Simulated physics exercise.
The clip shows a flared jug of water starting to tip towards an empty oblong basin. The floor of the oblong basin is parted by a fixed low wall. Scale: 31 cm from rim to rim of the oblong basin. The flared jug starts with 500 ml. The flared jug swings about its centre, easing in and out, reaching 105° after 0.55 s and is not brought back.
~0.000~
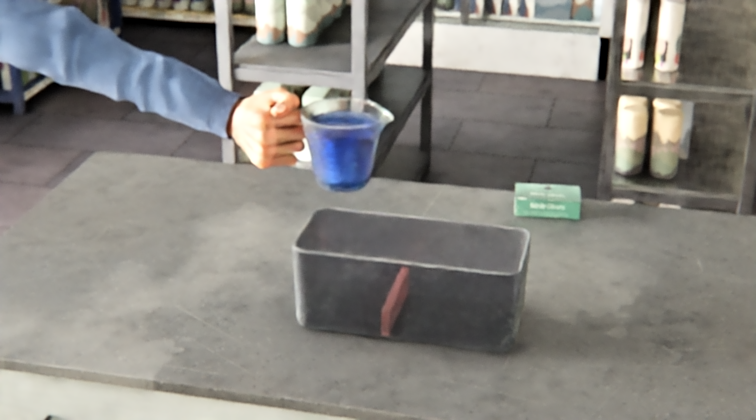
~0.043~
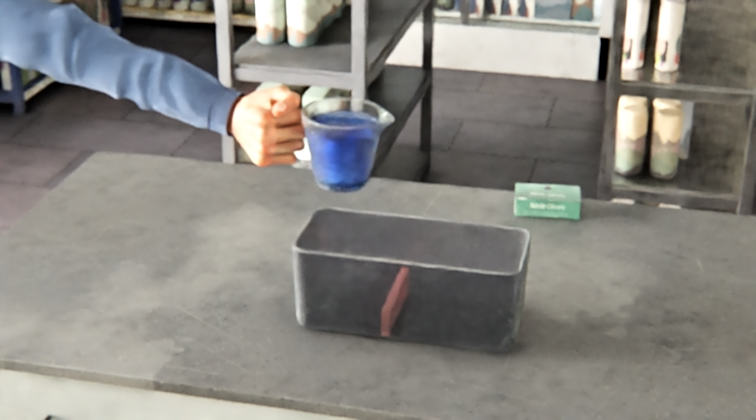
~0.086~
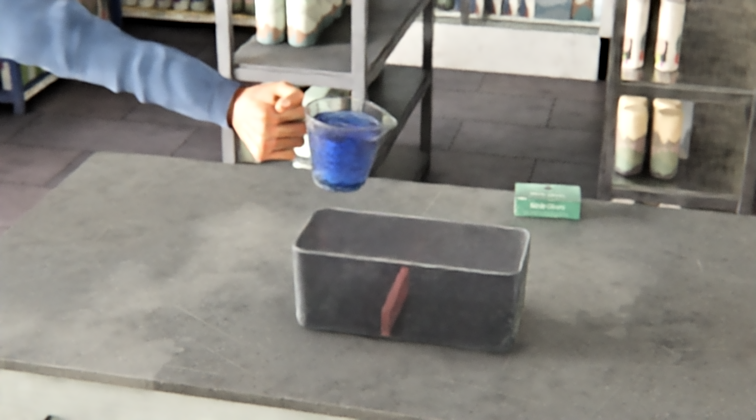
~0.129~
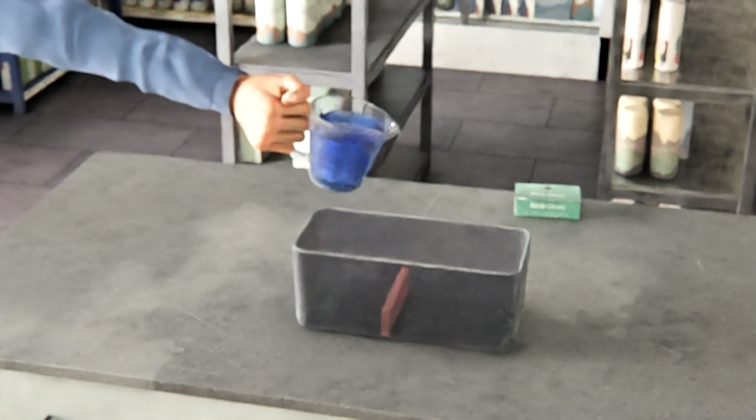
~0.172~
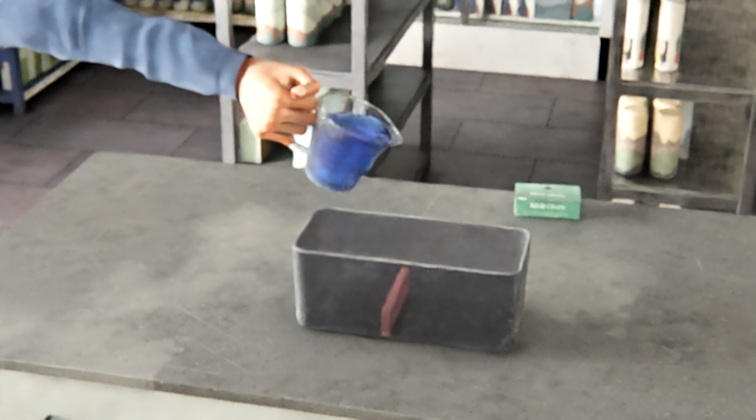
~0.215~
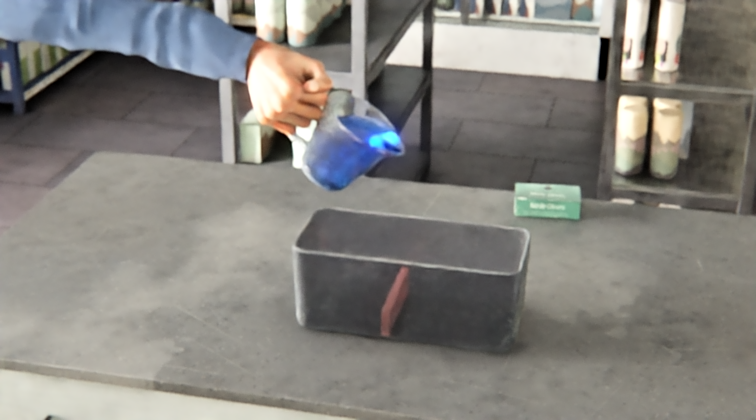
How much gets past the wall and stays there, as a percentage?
About 92 per cent.
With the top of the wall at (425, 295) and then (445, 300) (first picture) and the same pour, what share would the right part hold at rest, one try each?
In turn about 45 and 20 per cent.
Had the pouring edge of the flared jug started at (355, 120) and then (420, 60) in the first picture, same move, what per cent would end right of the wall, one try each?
First 30, then 80 per cent.
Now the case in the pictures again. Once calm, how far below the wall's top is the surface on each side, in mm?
Some 38 mm on the left and 20 mm on the right.
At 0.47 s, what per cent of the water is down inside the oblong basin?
Near 36 in a hundred.
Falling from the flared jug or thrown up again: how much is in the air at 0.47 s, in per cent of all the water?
Some 28 per cent.
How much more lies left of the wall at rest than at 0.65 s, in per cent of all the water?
Near 3 in a hundred.
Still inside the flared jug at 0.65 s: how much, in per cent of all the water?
About 4 per cent.
After 0.47 s the tilt is 99° and 38 per cent is still to pour, 0 is left of the wall and 35 right of it.
After 0.65 s the tilt is 105° and 4 per cent is still to pour, 4 is left of the wall and 83 right of it.
After 0.84 s the tilt is 105° and 0 per cent is still to pour, 6 is left of the wall and 92 right of it.
After 1.05 s the tilt is 105° and 0 per cent is still to pour, 6 is left of the wall and 92 right of it.
In the end 6 per cent lies left of the wall, 92 right of it and 2 outside.
